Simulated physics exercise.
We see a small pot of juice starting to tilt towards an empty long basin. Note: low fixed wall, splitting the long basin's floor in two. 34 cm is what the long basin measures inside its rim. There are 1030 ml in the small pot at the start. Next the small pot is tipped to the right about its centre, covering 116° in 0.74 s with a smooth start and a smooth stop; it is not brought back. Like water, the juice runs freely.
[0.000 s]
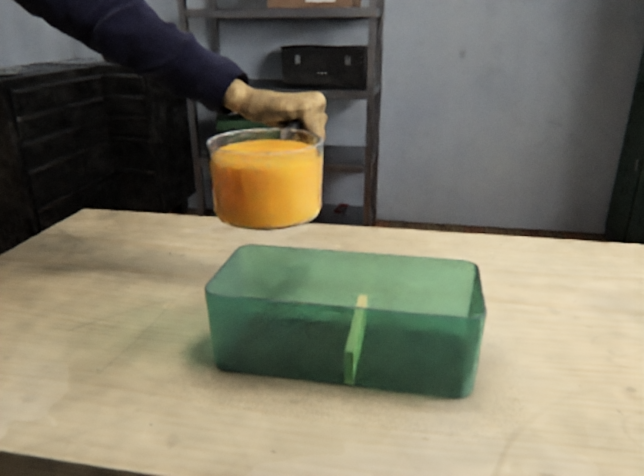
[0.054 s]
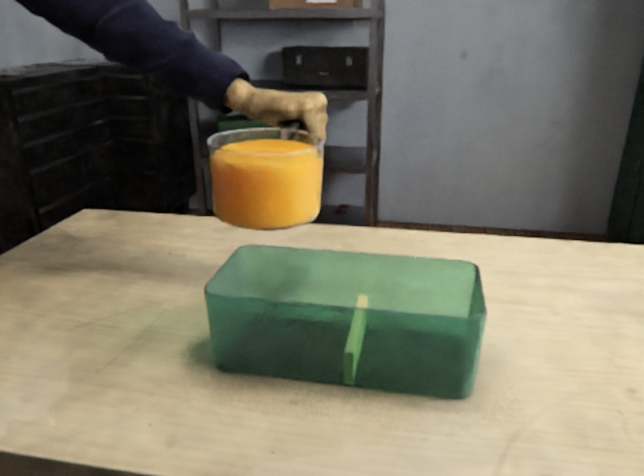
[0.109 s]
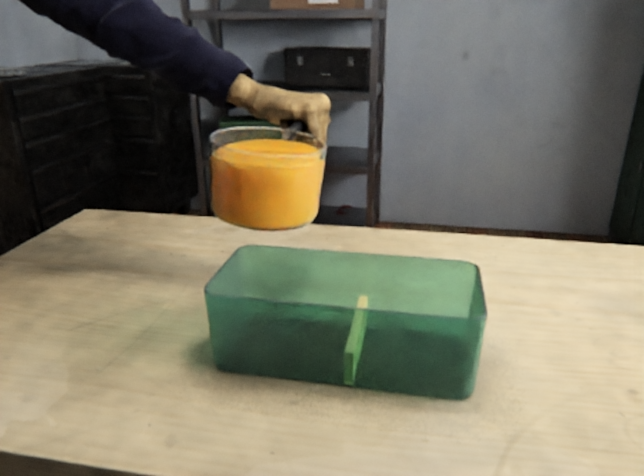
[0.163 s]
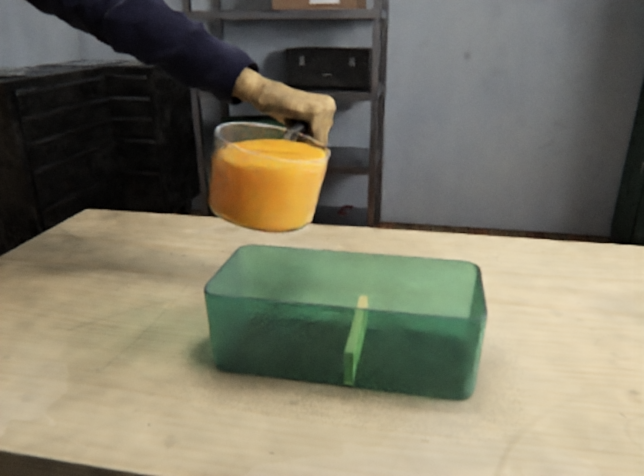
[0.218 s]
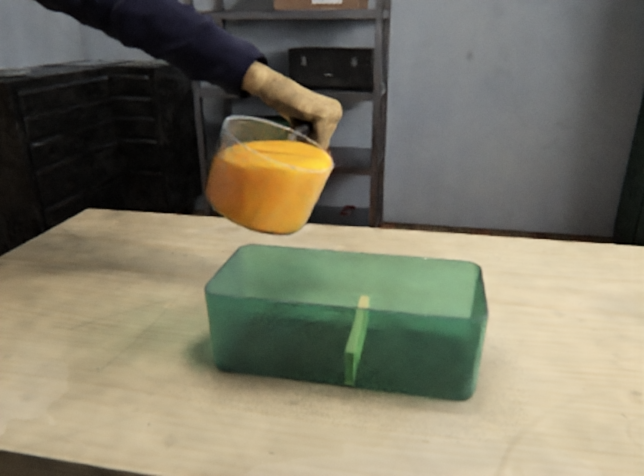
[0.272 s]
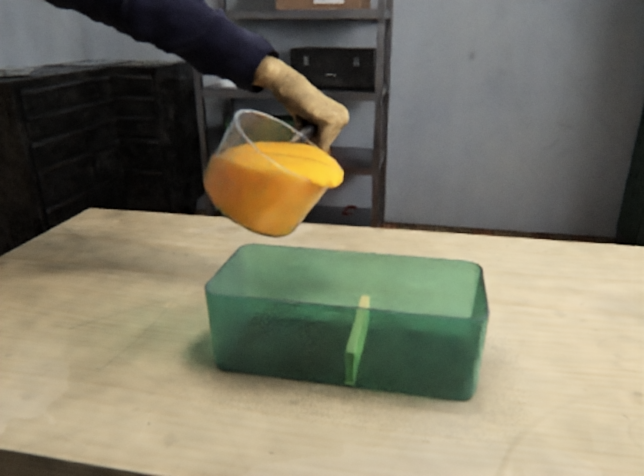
To begin with, a gloved hand holds a clear pot of orange juice level above an empty green basin with a low divider inside. The hand slowly tips the pot to the right, then tilts it more steeply, and the juice shifts to the right-hand rim and begins to edge over it.
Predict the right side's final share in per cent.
The right side finishes with roughly 57 per cent.
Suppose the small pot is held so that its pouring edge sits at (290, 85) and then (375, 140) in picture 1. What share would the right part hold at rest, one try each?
About 40 %, then about 85 %.
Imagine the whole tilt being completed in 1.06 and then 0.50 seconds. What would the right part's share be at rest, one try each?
Result: 70 per cent, then 40 per cent.
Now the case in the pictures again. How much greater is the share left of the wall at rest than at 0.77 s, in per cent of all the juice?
Around 10 per cent.
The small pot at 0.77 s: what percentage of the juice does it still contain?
4 per cent or thereabouts.
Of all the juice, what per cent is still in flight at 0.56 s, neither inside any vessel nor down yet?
My guess is roughly 34 %.
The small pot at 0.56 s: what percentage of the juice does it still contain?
Portion remaining: Approx. 32 per cent.
Then, 0.56 s in, the tilt is 100° and 33 per cent is still to pour, 2 is left of the wall and 32 right of it.
Then, 0.77 s in, the tilt is 116° and 4 per cent is still to pour, 31 is left of the wall and 58 right of it.
Then, 1.00 s in, the tilt is 116° and 0 per cent is still to pour, 41 is left of the wall and 57 right of it.
Then, 1.24 s in, the tilt is 116° and 0 per cent is still to pour, 42 is left of the wall and 57 right of it.
Finally, 42 per cent lies left of the wall, 57 right of it and 1 outside.
